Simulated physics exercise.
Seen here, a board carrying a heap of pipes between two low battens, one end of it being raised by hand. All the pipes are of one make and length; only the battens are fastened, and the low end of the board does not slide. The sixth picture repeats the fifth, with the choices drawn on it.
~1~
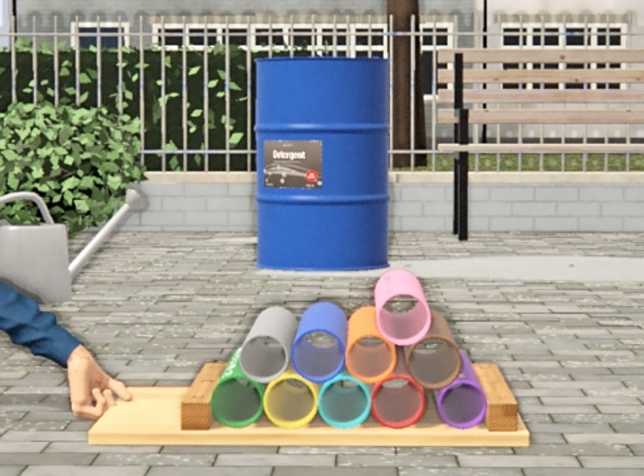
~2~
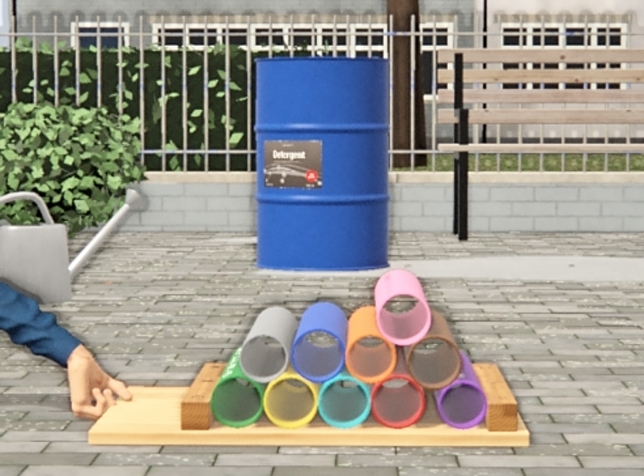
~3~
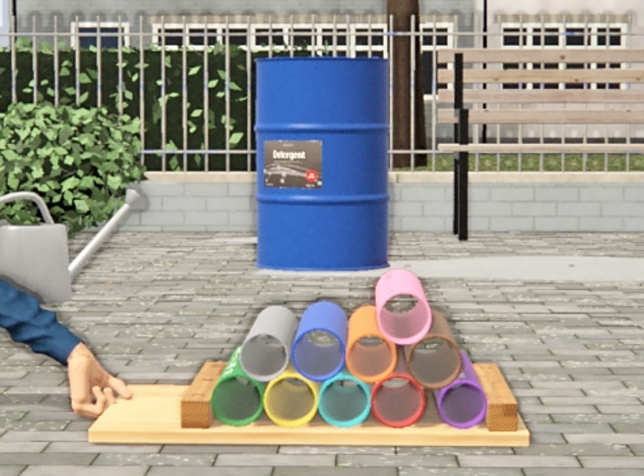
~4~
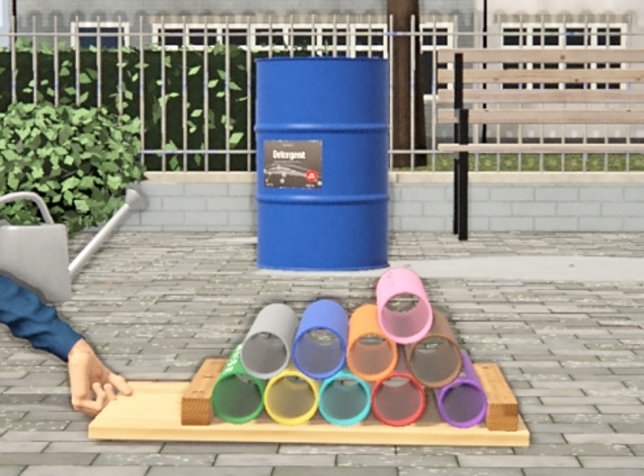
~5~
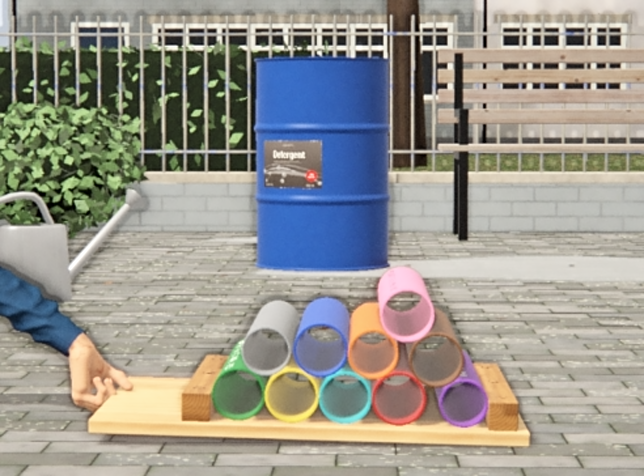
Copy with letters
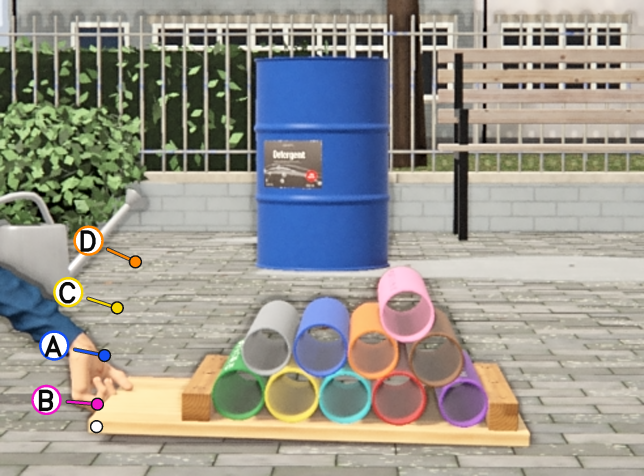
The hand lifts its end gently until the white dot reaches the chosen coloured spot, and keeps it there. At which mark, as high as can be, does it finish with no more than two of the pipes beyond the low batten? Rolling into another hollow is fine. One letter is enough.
No higher than D.
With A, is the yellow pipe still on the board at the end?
Yes.
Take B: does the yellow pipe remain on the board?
Yes.
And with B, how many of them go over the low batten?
At B the number is none.
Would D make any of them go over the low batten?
At D: Yes.
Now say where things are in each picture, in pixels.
Orange pipe (371, 359); brown pipe (434, 363); pink pipe (404, 319), in the first picture.
Pink pipe (404, 319); board (313, 401), in the second picture.
Board (313, 400); green pipe (237, 401); grey pipe (264, 357); blue pipe (319, 354), in the third picture.
Board (313, 399); green pipe (238, 398); yellow pipe (292, 399), in the fourth picture.
Board (313, 396); green pipe (239, 394); yellow pipe (292, 396), in the fifth picture.
On the marked copy, A at (104, 355); B at (97, 404); C at (117, 308); D at (135, 262); the white dot at (96, 427).
Following D. Soon after the start, board at 15°.
Later, board at 24°.
In the end, board at 24°, two over the low batten (brown, pink).
As for the rest, A none over the low batten; B none over the low batten; C one over the low batten (brown).
